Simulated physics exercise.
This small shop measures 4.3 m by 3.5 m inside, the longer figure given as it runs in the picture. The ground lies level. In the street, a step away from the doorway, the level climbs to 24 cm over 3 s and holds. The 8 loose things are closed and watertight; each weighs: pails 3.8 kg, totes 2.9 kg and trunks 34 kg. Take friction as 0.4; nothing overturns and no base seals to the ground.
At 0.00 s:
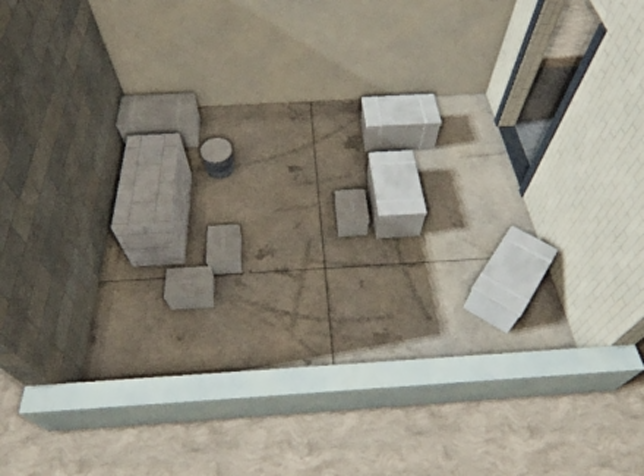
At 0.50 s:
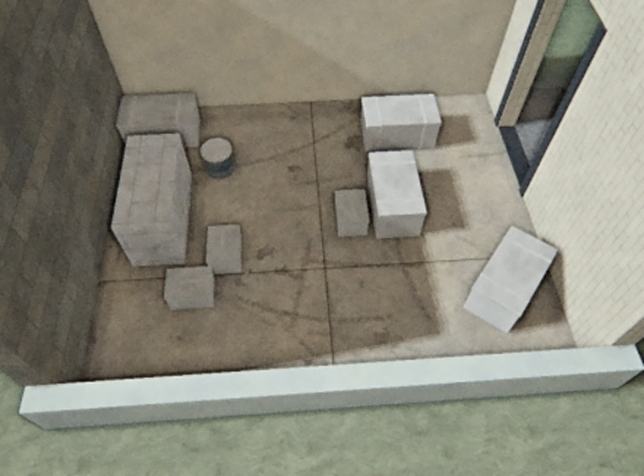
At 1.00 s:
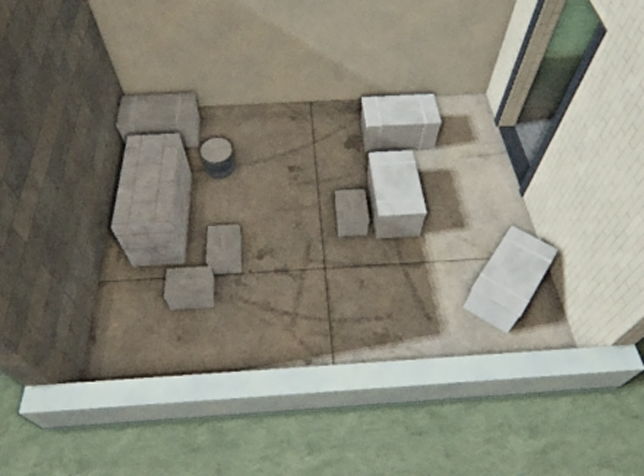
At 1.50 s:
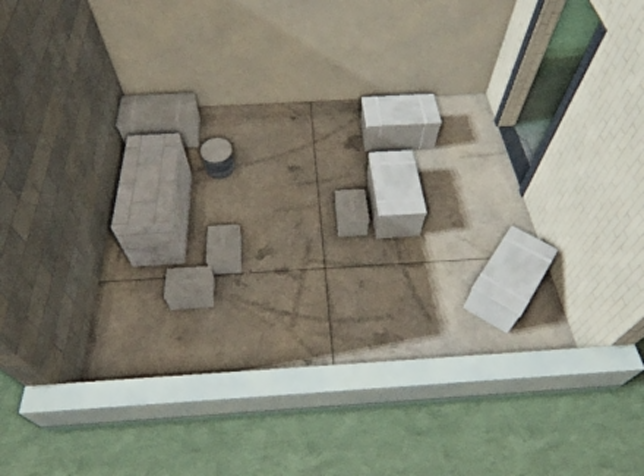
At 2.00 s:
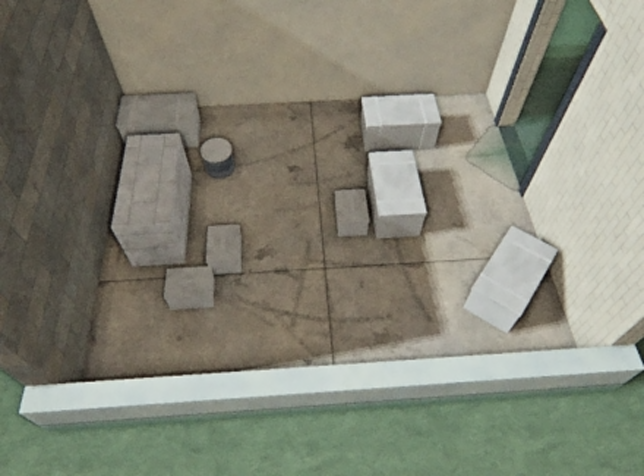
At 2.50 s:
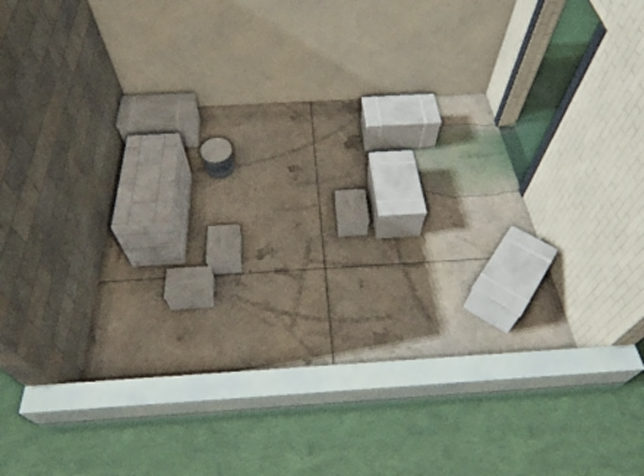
A walled room with pale boxes and a small pail stayed still while greenish water covered the ground outside, then spread in through the doorway on the right and across a small patch of floor.
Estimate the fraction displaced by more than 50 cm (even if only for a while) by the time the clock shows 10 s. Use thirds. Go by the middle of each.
It is at least two thirds.
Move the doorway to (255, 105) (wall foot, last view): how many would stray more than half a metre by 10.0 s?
In that case 5 of them.
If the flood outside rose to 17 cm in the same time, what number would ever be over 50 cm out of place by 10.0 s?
Then 3.
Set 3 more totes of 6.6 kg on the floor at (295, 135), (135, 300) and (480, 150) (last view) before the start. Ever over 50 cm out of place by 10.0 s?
In turn: Over, over, past it.
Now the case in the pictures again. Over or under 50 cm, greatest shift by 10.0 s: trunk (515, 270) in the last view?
It is less.
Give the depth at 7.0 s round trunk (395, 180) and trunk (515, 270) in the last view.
Roughly 6 and 2 cm.
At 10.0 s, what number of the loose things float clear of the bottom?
7 of them.
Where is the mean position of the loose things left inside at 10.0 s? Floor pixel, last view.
At about (268, 267).
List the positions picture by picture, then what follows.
The first frame shows a pail at (216, 149) rests on the ground; a tote at (223, 243), on the bottom; water covers 0.0 m2; 0 of 8 have shifted.
The second frame shows a pail at (216, 149), on the bottom; a tote at (223, 243) rests on the ground; 0.0 m2 under water; 0 of 8 have shifted.
The third frame shows a pail at (216, 149) rests on the ground; a tote at (223, 243) rests on the ground; 0.0 m2 under water; 0 of 8 have shifted.
The fourth frame shows a pail at (216, 149) rests on the ground; a tote at (223, 243) rests on the ground; water covers 0.0 m2; 0 of 8 have shifted.
The fifth frame shows a pail at (216, 149) rests on the ground; a tote at (223, 243) rests on the ground; water covers 0.3 m2; 0 of 8 have shifted.
The sixth frame shows a pail at (216, 149), on the bottom; a tote at (223, 243) rests on the ground; water covers 1.0 m2; 0 of 8 have shifted.
After 3.5 s 0 of 8 are over 50 cm from their spots; 0 afloat.
After 4.5 s 1 of 8 are over 50 cm from their spots; 0 afloat.
After 7.0 s 4 of 8 are over 50 cm from their spots; 6 afloat.
After 10.0 s 6 of 8 are over 50 cm from their spots, and 6 have been at some point; 7 afloat.
